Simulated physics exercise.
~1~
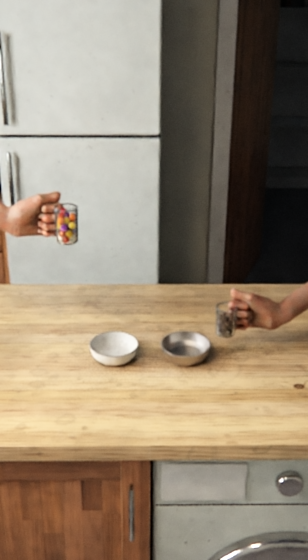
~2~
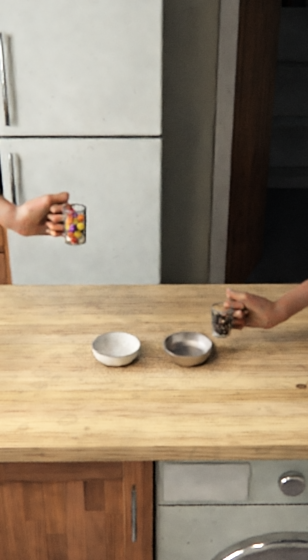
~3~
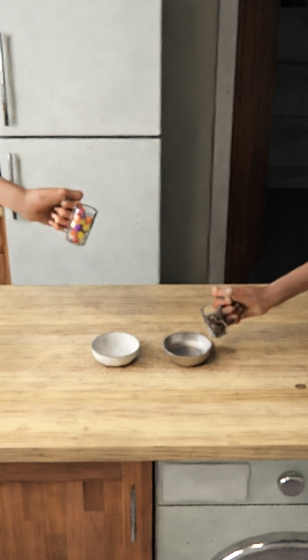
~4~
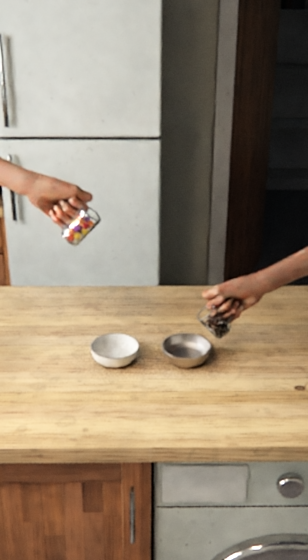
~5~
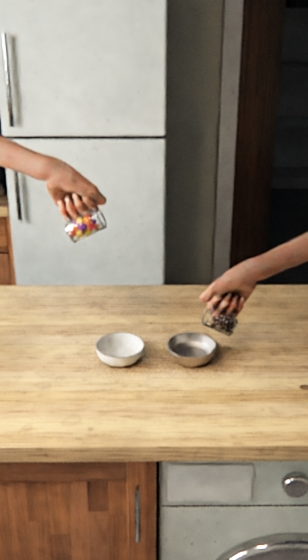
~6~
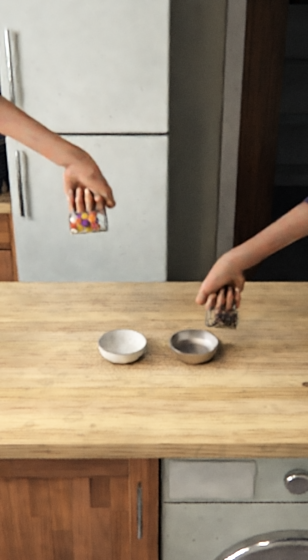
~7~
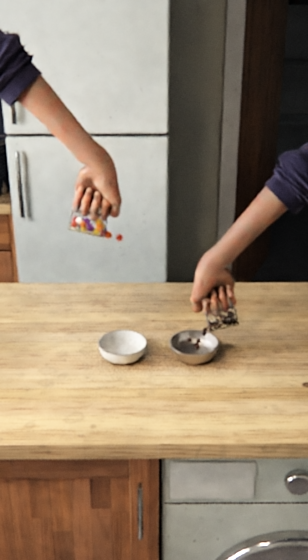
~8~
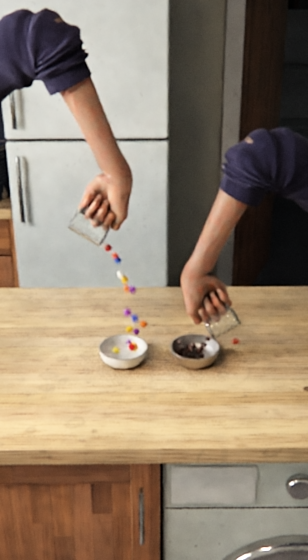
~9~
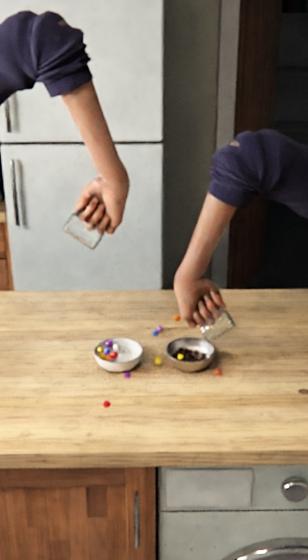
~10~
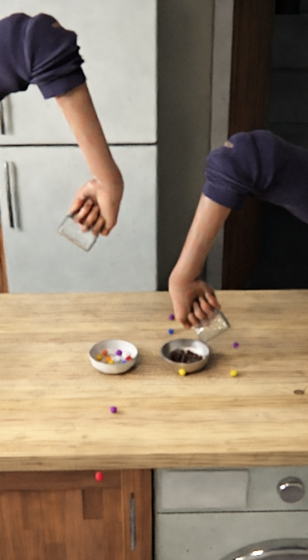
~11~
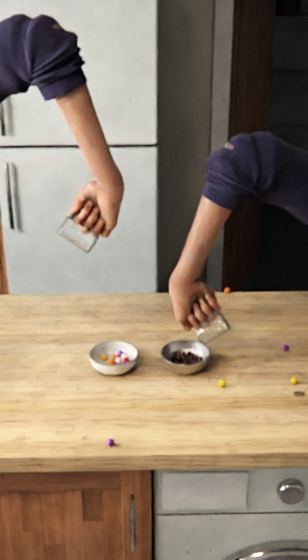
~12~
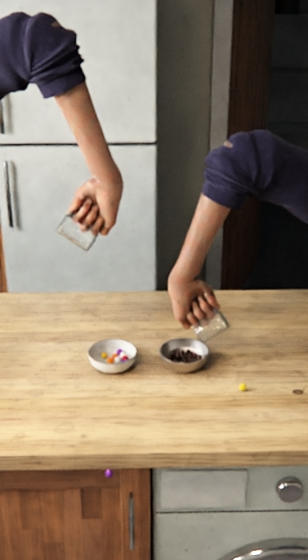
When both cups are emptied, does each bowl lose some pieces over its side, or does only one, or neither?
Only the left bowl loses some, with colorful candies bouncing out across the counter. The right bowl takes all of its dark pieces without a loss.
